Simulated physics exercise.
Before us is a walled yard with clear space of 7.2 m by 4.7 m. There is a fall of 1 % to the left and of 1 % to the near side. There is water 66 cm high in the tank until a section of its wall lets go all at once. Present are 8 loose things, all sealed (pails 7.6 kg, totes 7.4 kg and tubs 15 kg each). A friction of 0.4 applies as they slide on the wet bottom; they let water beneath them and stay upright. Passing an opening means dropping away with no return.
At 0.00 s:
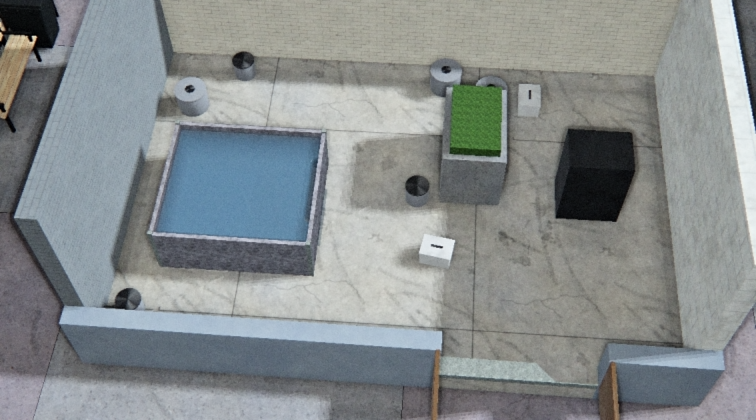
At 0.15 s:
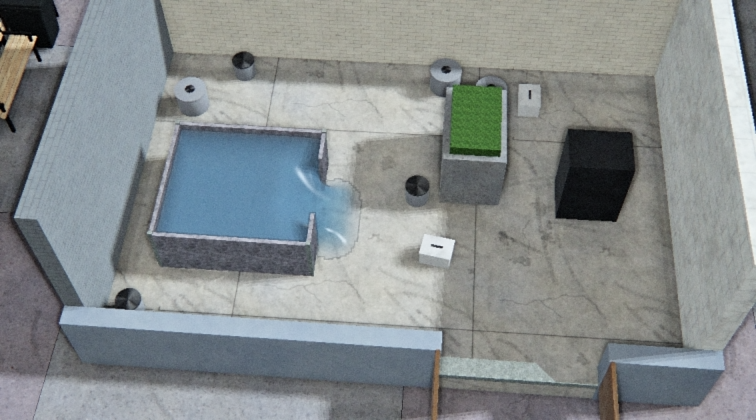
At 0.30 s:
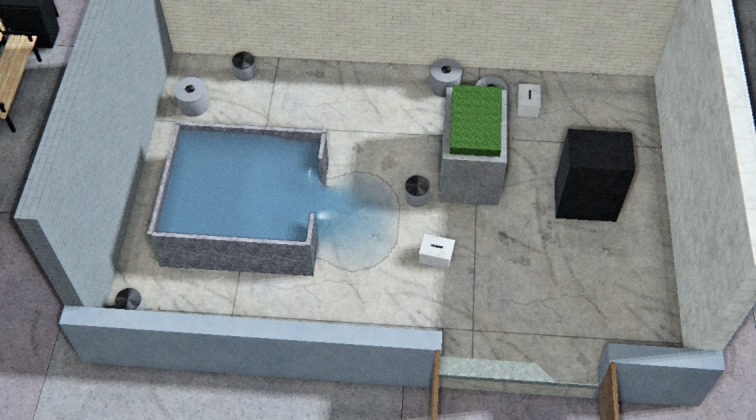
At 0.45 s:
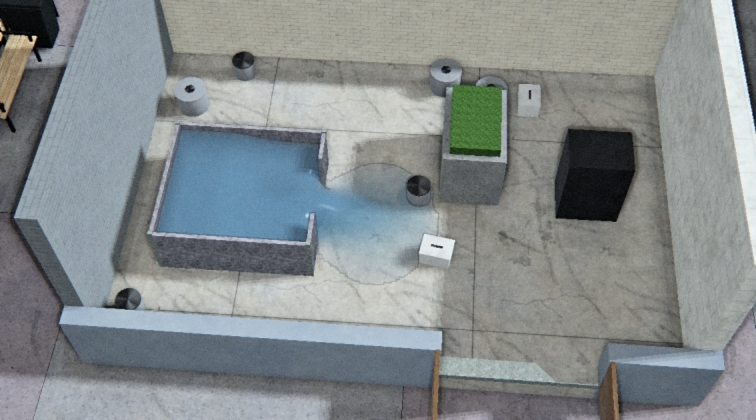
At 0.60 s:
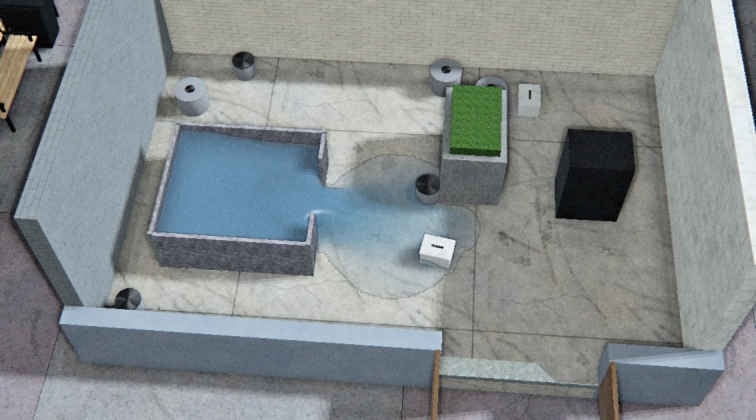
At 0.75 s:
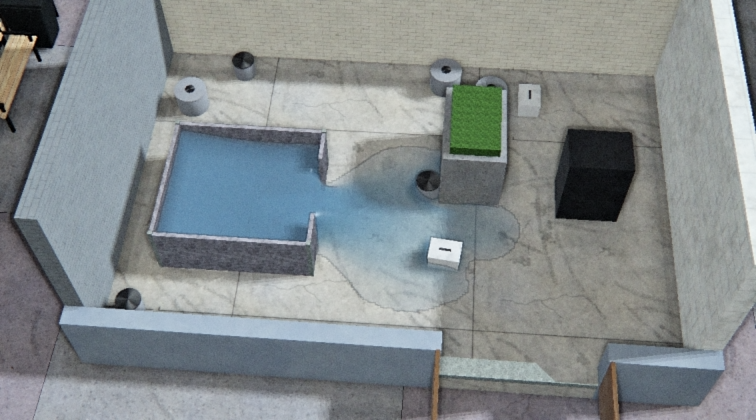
The clip shows a walled yard where the right side of a raised water tank opens and water spreads rightward across the floor, nudging a dark round container toward a green-topped block, then slightly shifting a small white box.
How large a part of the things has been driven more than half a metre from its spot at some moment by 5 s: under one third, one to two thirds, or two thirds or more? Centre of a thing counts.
One to two thirds.
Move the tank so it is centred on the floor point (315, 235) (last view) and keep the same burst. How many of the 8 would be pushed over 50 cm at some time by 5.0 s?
Count: 1.
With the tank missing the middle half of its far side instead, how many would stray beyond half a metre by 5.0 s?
That would give 6.
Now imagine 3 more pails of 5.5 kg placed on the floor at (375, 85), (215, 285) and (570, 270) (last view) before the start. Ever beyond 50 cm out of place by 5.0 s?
Result, in sequence: Above the mark / below the mark / above the mark.
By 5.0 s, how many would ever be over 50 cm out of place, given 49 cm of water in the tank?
2.
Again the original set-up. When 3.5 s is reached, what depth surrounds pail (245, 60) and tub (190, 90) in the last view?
Some 4 cm at the first, some 0 cm at the second.
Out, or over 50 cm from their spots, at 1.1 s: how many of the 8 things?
At that moment it comes to 1.
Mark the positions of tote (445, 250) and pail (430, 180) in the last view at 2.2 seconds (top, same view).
Near (643, 340) and (373, 78).
After 1.1 s 1 of 8 are over 50 cm from their spots; 1 afloat.
After 2.2 s 2 of 8 are over 50 cm from their spots; 0 afloat.
After 3.5 s 3 of 8 are over 50 cm from their spots; 1 afloat.
After 5.0 s 3 of 8 are over 50 cm from their spots, and 3 have been at some point; 1 afloat.
